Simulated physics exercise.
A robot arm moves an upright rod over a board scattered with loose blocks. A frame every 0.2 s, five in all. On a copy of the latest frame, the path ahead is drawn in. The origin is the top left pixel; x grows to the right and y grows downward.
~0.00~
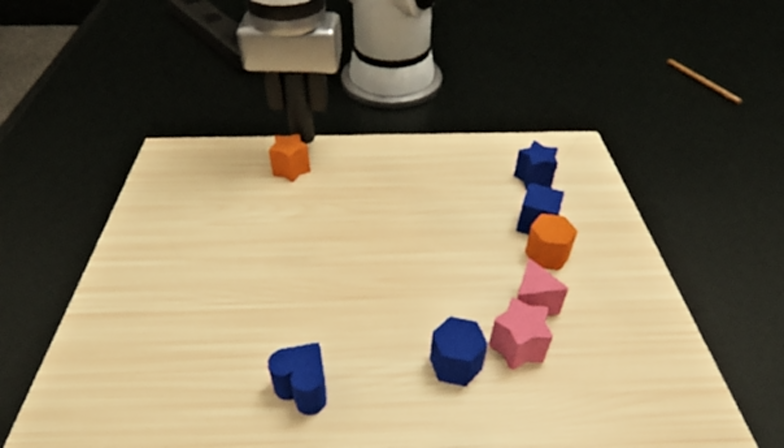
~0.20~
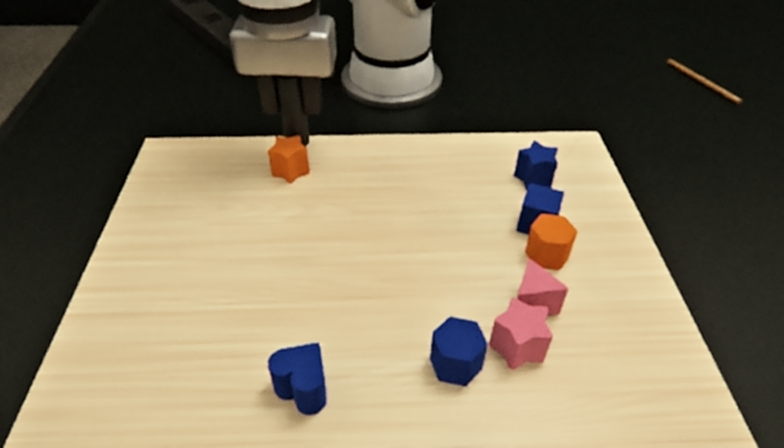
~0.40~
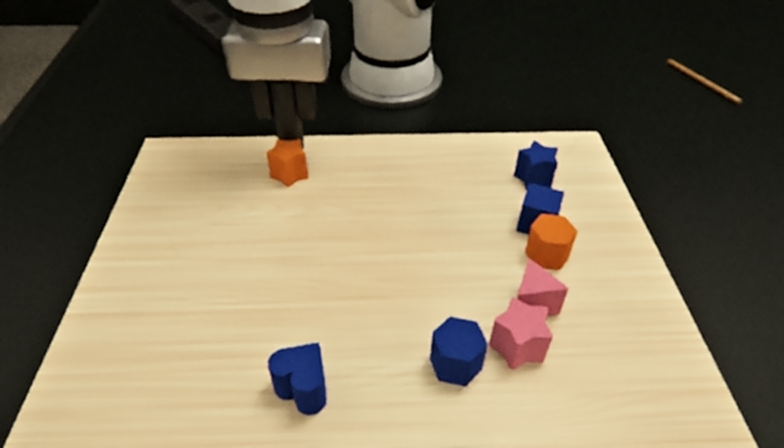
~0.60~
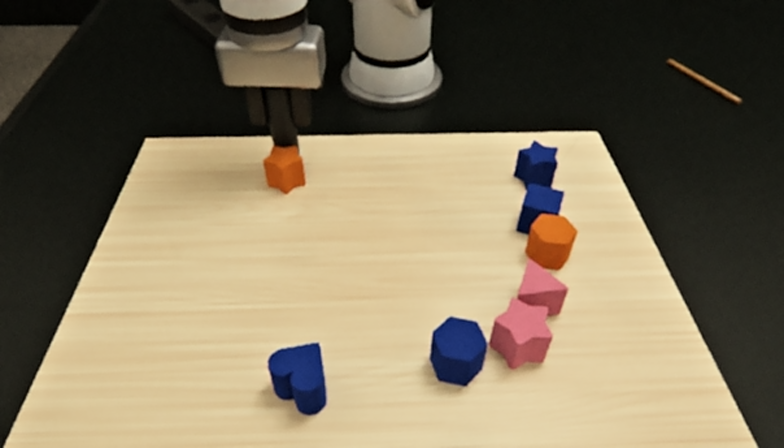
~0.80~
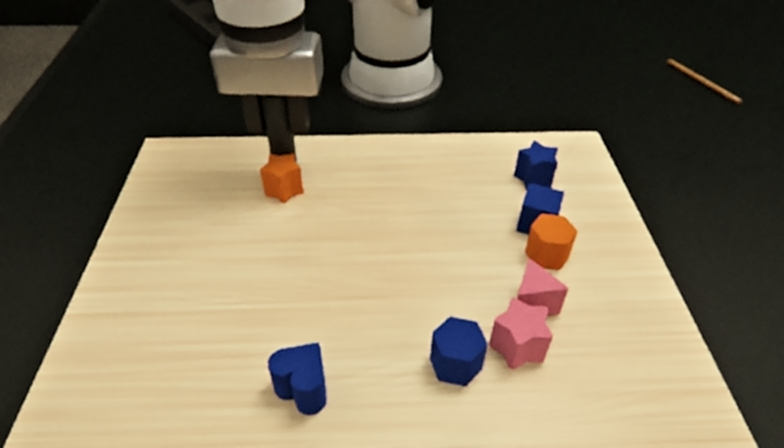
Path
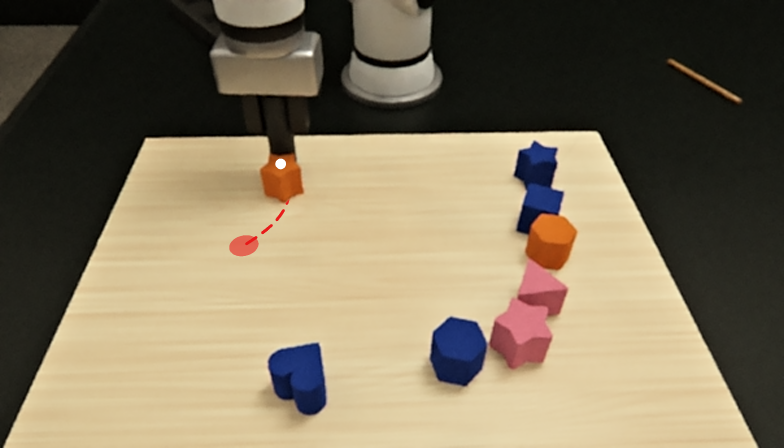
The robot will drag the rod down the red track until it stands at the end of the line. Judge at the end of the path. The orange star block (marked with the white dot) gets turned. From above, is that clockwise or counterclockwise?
Counterclockwise from above.
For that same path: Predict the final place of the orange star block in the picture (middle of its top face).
The middle of its upper face will lie at (266, 229).
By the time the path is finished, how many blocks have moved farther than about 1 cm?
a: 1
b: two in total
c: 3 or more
Answer: A.
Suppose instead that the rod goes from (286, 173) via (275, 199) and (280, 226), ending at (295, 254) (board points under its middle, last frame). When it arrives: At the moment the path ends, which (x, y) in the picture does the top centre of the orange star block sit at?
For the centre of its top, I'd go with (288, 250).
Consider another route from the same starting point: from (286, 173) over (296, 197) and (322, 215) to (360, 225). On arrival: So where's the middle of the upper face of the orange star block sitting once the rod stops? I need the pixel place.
I expect it at (284, 199).
Drawn move, from (286, 173) over (288, 197) and (274, 223) to (244, 246); the dot is on the orange star block.
On the path given first. One third of the way, rod (287, 186); orange star block (281, 189).
Two thirds of the way, rod (272, 211); orange star block (272, 216).
At the end, rod (241, 234); orange star block (266, 229), turned 50° anticlockwise.
